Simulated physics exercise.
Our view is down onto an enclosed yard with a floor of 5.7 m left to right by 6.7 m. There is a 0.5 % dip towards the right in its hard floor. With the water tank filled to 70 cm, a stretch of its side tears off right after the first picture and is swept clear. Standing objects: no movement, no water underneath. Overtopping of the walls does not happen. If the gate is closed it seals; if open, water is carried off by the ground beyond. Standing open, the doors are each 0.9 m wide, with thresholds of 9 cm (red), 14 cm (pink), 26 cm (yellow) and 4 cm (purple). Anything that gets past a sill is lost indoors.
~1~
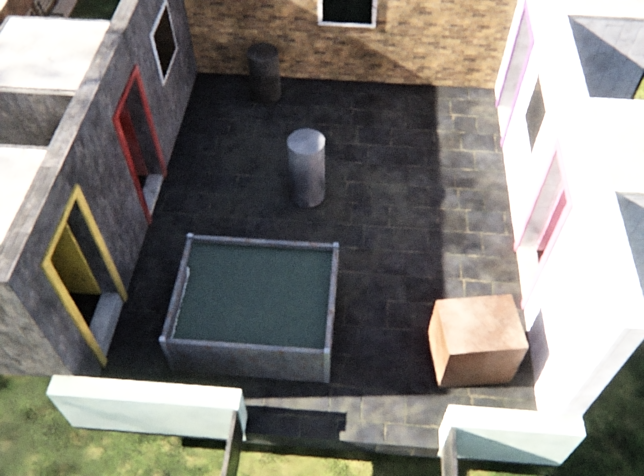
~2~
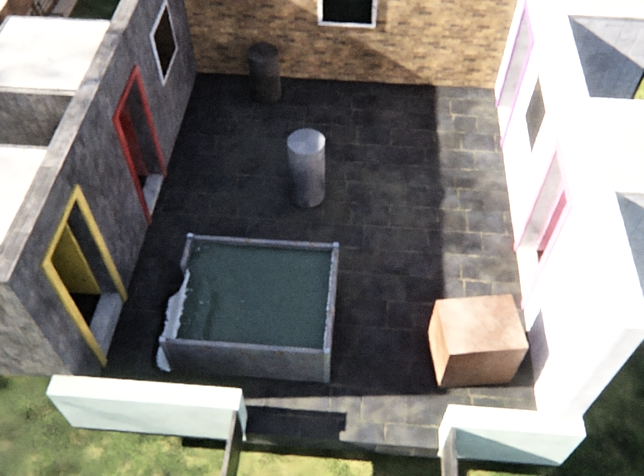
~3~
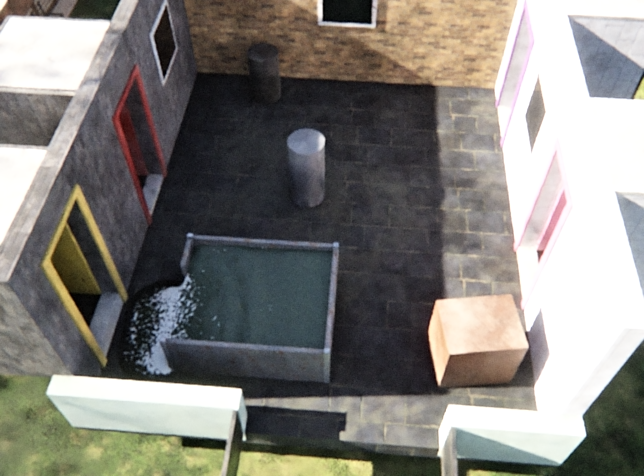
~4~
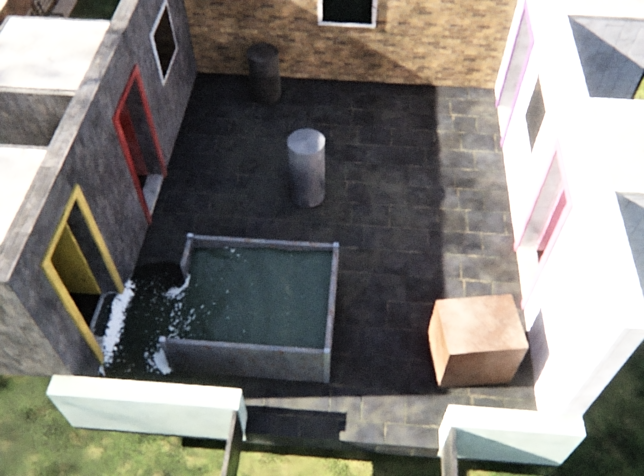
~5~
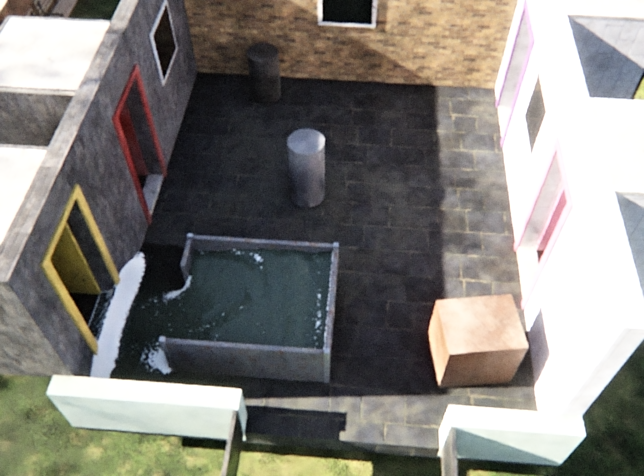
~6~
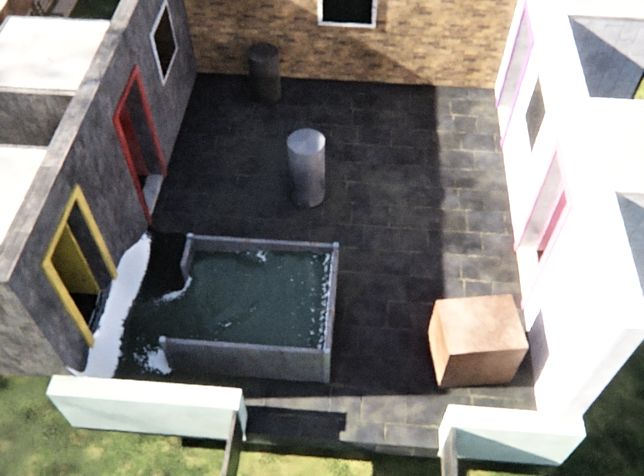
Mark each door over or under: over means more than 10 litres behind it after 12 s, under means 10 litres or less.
Red door under, pink door under, yellow door over, purple door over.
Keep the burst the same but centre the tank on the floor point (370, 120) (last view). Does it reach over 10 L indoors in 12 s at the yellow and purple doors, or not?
Well, yellow ends up inside the mark and purple ends up beyond the mark.
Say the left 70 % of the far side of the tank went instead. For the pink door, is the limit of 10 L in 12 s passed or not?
Then: Pink under.
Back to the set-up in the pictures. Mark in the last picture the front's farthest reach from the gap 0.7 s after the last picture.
Point: Roughly (173, 152) in the last view.
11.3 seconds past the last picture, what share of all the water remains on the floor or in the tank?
Some 70 in a hundred.
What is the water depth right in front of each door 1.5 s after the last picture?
Red 6 cm, pink 0 cm, yellow 40 cm, purple 0 cm.
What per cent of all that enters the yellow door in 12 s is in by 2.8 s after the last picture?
Some 100 per cent by then.
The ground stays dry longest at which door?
The purple door.
Then, 0.7 s after the last picture water covers 15 % of the floor and is deepest (56 cm) near (93, 401); red door 5 cm at the sill, 0 L in, pink door not reached, yellow door 49 cm at the sill, 89 L in, purple door not reached.
Then, 1.5 s after the last picture water covers 35 % of the floor and is deepest (43 cm) near (93, 401); red door 6 cm at the sill, 0 L in, pink door not reached, yellow door 40 cm at the sill, 188 L in, purple door not reached.
Then, 2.8 s after the last picture water covers 50 % of the floor and is deepest (25 cm) near (97, 388); red door 5 cm at the sill, 0 L in, pink door not reached, yellow door 24 cm at the sill, 221 L in, purple door not reached.
Then, 6.3 s after the last picture water covers 80 % of the floor and is deepest (12 cm) near (165, 343); red door 4 cm at the sill, 0 L in, pink door 2 cm at the sill, 0 L in, yellow door 11 cm at the sill, 222 L in, purple door 9 cm at the sill, 10 L in.
Then, 11.3 s after the last picture water covers 95 % of the floor and is deepest (8 cm) near (458, 329); red door 2 cm at the sill, 0 L in, pink door 6 cm at the sill, 0 L in, yellow door 6 cm at the sill, 222 L in, purple door 8 cm at the sill, 78 L in.
